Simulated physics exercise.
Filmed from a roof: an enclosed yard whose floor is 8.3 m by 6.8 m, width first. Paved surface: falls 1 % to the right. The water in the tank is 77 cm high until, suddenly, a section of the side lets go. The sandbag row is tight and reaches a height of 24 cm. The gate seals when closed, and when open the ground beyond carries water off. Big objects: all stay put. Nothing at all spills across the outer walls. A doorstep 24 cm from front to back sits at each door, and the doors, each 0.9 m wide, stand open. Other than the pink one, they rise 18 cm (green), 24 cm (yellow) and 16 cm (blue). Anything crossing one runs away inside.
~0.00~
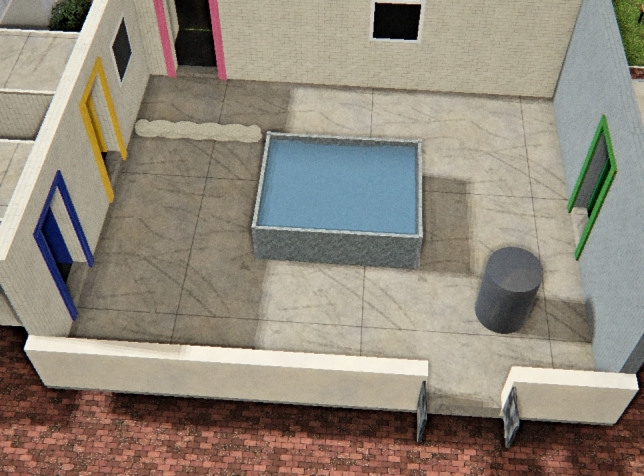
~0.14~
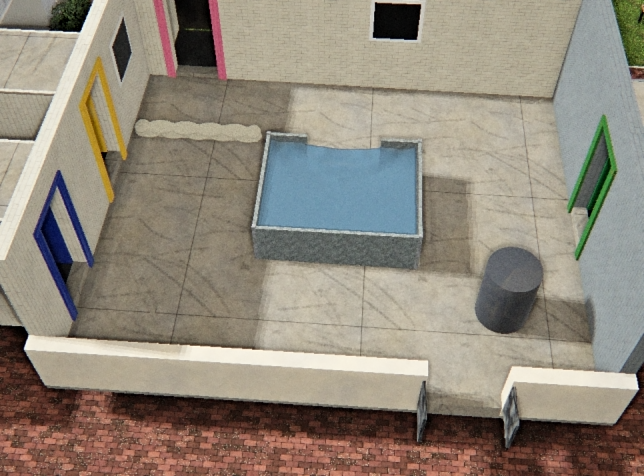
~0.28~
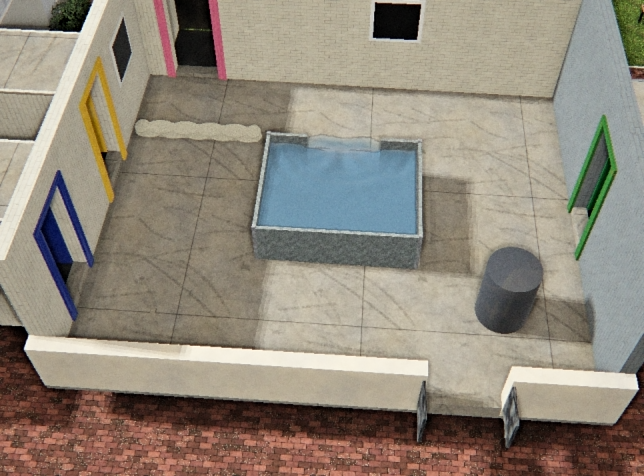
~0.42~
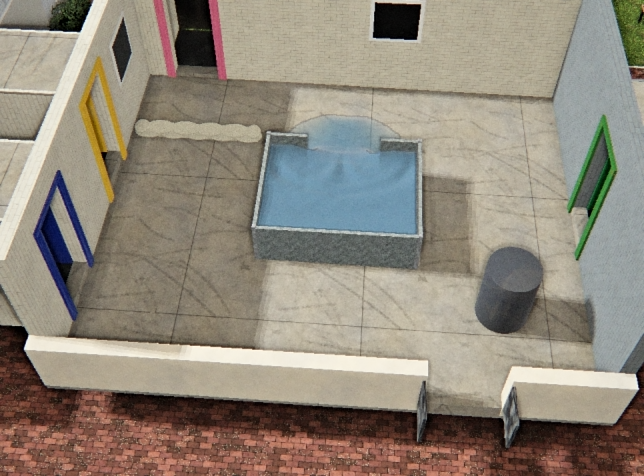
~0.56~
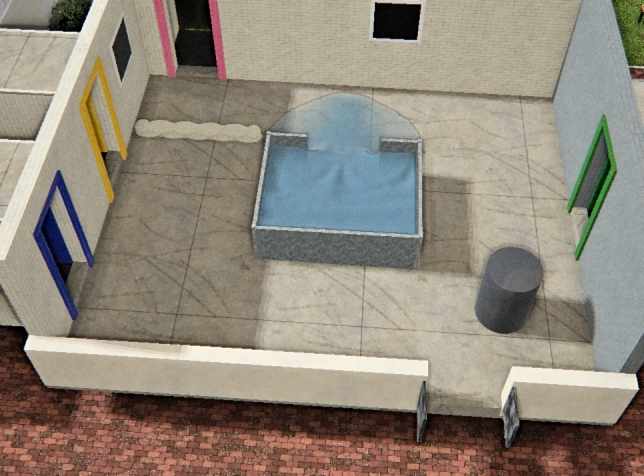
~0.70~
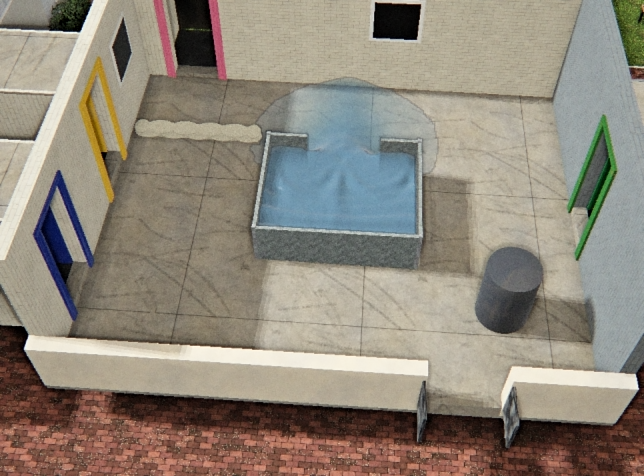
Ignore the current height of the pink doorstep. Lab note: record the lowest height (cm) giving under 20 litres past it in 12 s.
Lowest height: 22 cm.
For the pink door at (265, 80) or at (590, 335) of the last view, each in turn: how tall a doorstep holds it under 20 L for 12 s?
Around 20 and 11.0 cm respectively.
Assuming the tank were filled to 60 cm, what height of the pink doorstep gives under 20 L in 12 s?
I'd say close to 16 cm.
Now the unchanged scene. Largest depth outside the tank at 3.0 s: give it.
Up to some 36 centimetres, I'd say.
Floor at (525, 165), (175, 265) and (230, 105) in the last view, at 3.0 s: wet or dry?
One by one: Drenched, clear, drenched.
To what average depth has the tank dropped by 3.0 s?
About 36 cm.
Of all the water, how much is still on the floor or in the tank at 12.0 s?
About 92 in every hundred.
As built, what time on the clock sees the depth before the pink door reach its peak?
Around 5.0 s.
After 1.4 s water covers 15 % of the floor, deepest (48 cm) near (349, 90); it has not reached the pink door.
After 3.0 s water covers 30 % of the floor, deepest (36 cm) near (136, 120); 10 cm at the pink door, 2 litres in over its 9 cm doorstep.
After 12.0 s water covers 95 % of the floor, deepest (17 cm) near (599, 390); 7 cm at the pink door, 229 litres in over its 9 cm doorstep.
At the pink door as built, the water arrived by 1.7 s and peaked near 25 cm at 4.8 s.
With a doorstep of 19 cm, 42 litres would have come in within the 12 s; with 26 cm, 6 litres. So under 20 litres takes about 22 cm.
